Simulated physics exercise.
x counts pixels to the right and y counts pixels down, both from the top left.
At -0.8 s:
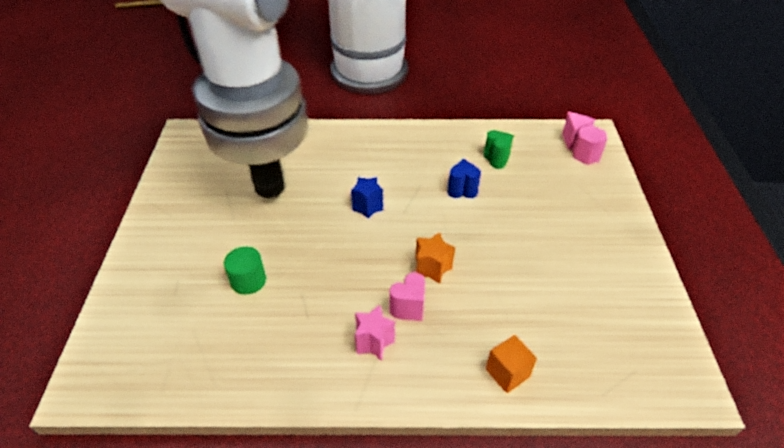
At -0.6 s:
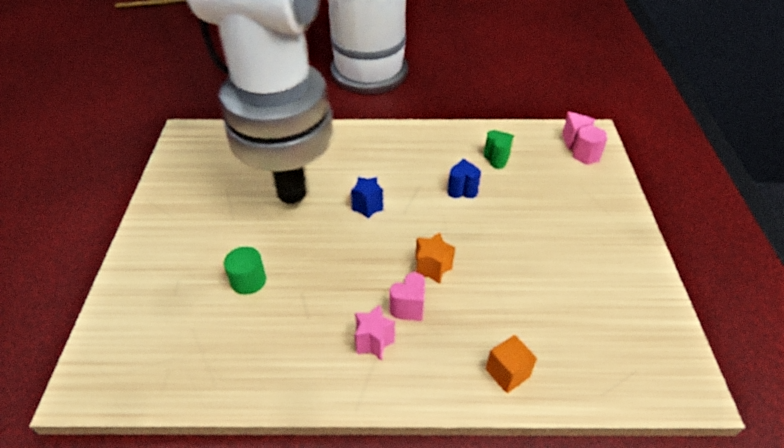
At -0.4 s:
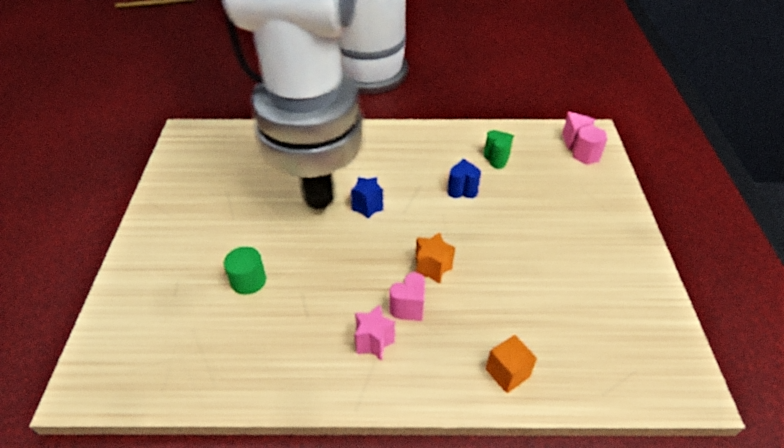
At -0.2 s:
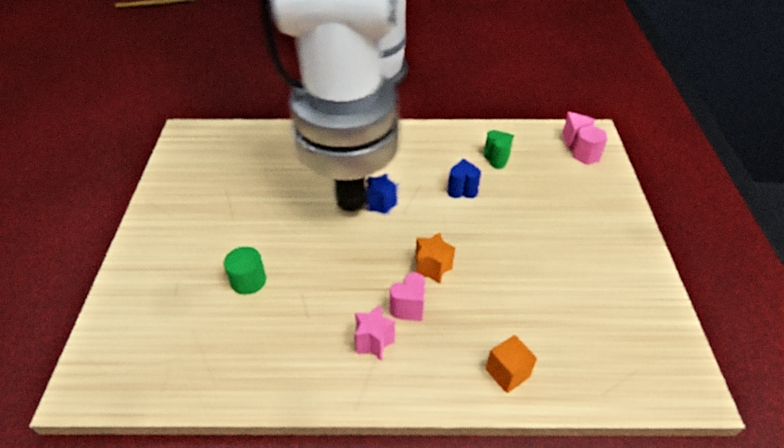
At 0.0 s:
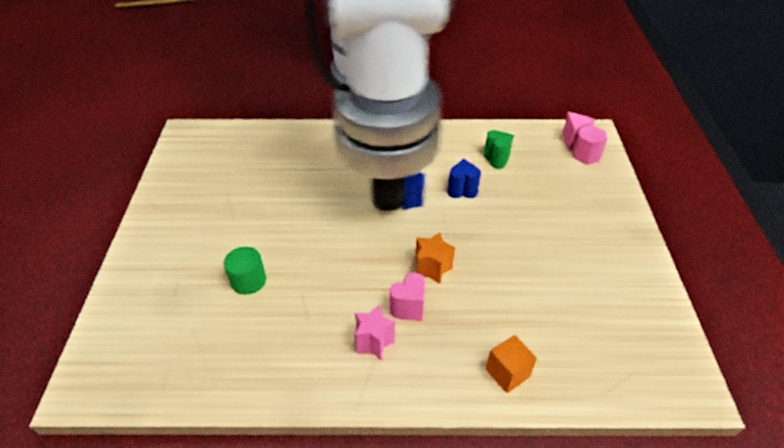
On a wooden board, a robot arm moving its black peg rightward, then pushing a blue star toward a blue heart.
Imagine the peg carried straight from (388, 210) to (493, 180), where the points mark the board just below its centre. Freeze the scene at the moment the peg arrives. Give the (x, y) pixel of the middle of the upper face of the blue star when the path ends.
Roughly at (517, 148).
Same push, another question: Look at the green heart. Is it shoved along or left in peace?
It gets displaced.
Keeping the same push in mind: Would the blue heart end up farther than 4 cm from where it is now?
Final answer: Yes.
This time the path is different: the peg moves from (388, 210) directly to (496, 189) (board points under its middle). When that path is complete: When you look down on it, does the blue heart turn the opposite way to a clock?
No.
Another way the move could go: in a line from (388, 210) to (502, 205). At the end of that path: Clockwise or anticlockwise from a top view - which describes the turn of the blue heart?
The sense of turning is clockwise.
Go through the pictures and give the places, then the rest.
The first frame shows peg tip at (270, 188); block tops, blue star at (367, 185); orange star at (434, 247); blue heart at (465, 169); green heart at (501, 137).
The second frame shows peg at (293, 194); blocks unchanged.
The third frame shows peg at (320, 199); blocks unchanged.
The fourth frame shows peg at (352, 201); blue star at (381, 183).
The fifth frame shows peg at (388, 201); blue star at (411, 178); orange star at (434, 247); blue heart at (465, 169); green heart at (501, 137).
The first path, step by step. One third of the way, peg at (425, 190); blue star at (448, 167); blue heart at (475, 167).
Two thirds of the way, peg at (461, 179); blue star at (483, 157); blue heart at (511, 158), turned 15° clockwise.
At the end, peg at (495, 170); blue star at (517, 148); orange star in place; blue heart at (546, 152), turned 30° clockwise; green heart at (508, 132), turned 60° anticlockwise.
